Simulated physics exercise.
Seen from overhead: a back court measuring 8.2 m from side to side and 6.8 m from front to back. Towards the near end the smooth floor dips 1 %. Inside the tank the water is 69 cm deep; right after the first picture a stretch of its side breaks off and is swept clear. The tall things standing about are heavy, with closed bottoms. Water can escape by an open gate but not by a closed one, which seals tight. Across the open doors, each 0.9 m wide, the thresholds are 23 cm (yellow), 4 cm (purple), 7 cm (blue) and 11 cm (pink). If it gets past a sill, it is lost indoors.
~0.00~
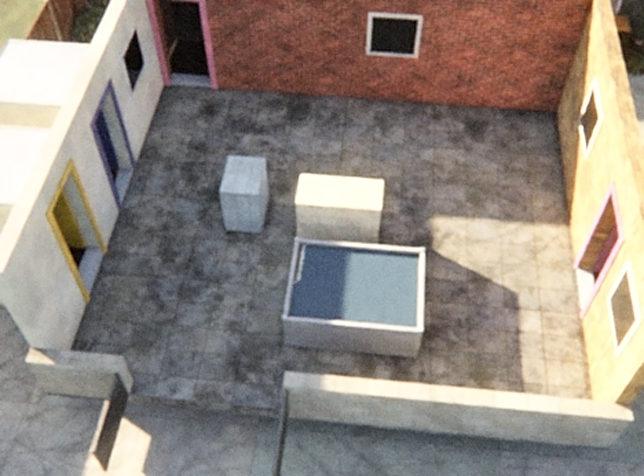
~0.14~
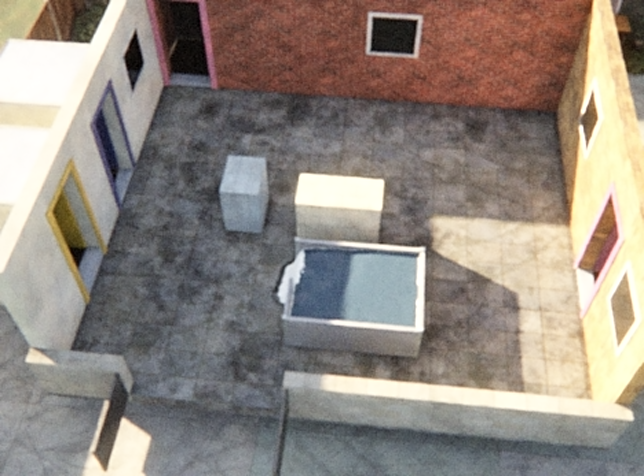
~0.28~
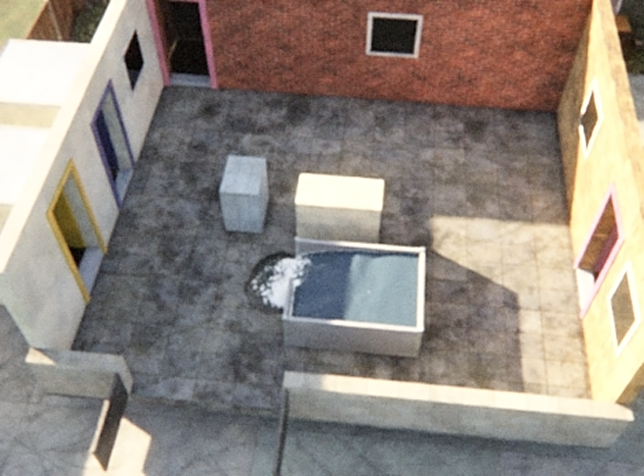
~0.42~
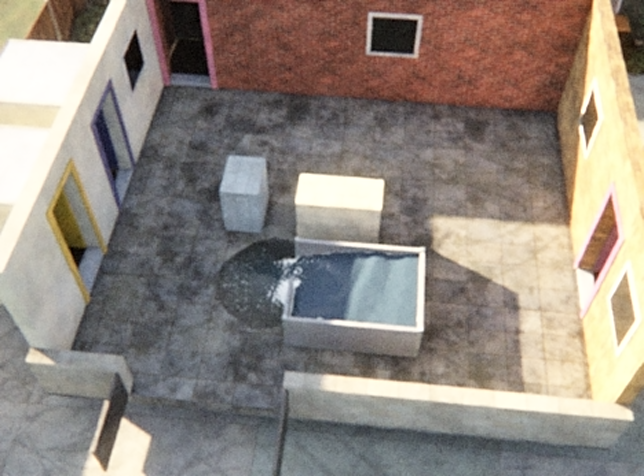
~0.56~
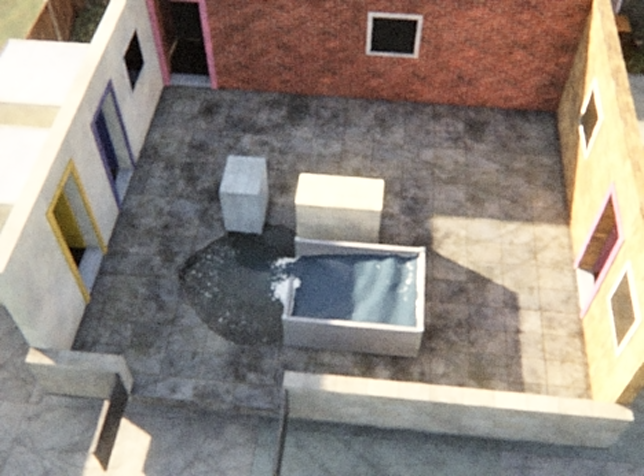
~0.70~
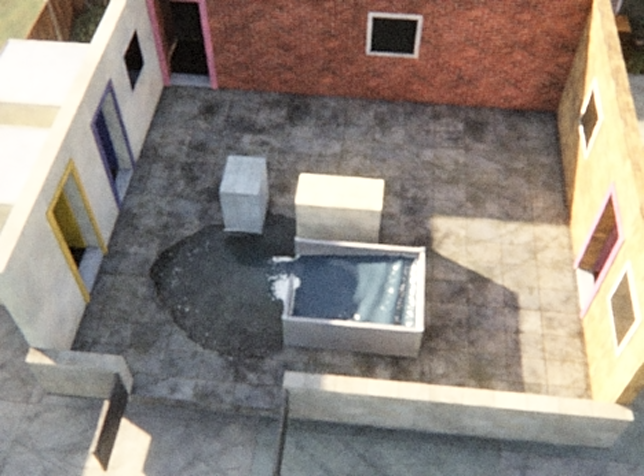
The clip shows a walled courtyard with two pale blocks and a water-filled tank; water bursts from the tank's left side, foaming at first, then spreads leftward across the paving in a widening dark, rounded sheet.
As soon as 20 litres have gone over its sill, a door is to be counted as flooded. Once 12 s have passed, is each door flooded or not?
At that moment the yellow door is not flooded, the purple door is not flooded, the blue door is flooded, the pink door is not flooded.
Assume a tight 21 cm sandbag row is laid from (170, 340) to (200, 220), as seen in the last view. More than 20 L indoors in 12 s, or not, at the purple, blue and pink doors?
Moved that way: Purple holds, blue holds, pink holds.
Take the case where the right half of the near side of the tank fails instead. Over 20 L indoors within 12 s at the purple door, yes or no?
Purple: Exceeds.
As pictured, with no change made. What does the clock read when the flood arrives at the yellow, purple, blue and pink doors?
Arrival: Yellow 1.0 s, purple not in the 12 s, blue 1.6 s, pink 3.4 s.
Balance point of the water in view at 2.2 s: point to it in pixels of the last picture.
The water is centred near (272, 289).
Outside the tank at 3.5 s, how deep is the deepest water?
Up to some 22 cm.
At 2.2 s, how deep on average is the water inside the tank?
Around 38 cm on average.
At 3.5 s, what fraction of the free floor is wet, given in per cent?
About 25 per cent.
After 1.4 s water covers 20 % of the floor and is deepest (32 cm) near (287, 277); yellow door 19 cm at the sill, 0 L in, purple door not reached, blue door not reached, pink door not reached.
After 2.2 s water covers 25 % of the floor and is deepest (32 cm) near (67, 363); yellow door 25 cm at the sill, 0 L in, purple door not reached, blue door 14 cm at the sill, 12 L in, pink door not reached.
After 3.5 s water covers 25 % of the floor and is deepest (22 cm) near (63, 373); yellow door 14 cm at the sill, 2 L in, purple door not reached, blue door 10 cm at the sill, 33 L in, pink door 2 cm at the sill, 0 L in.
After 7.0 s water covers 50 % of the floor and is deepest (14 cm) near (63, 373); yellow door 9 cm at the sill, 2 L in, purple door not reached, blue door 6 cm at the sill, 42 L in, pink door 8 cm at the sill, 0 L in.
After 12.0 s water covers 80 % of the floor and is deepest (8 cm) near (63, 373); yellow door 6 cm at the sill, 2 L in, purple door not reached, blue door 4 cm at the sill, 43 L in, pink door 4 cm at the sill, 0 L in.
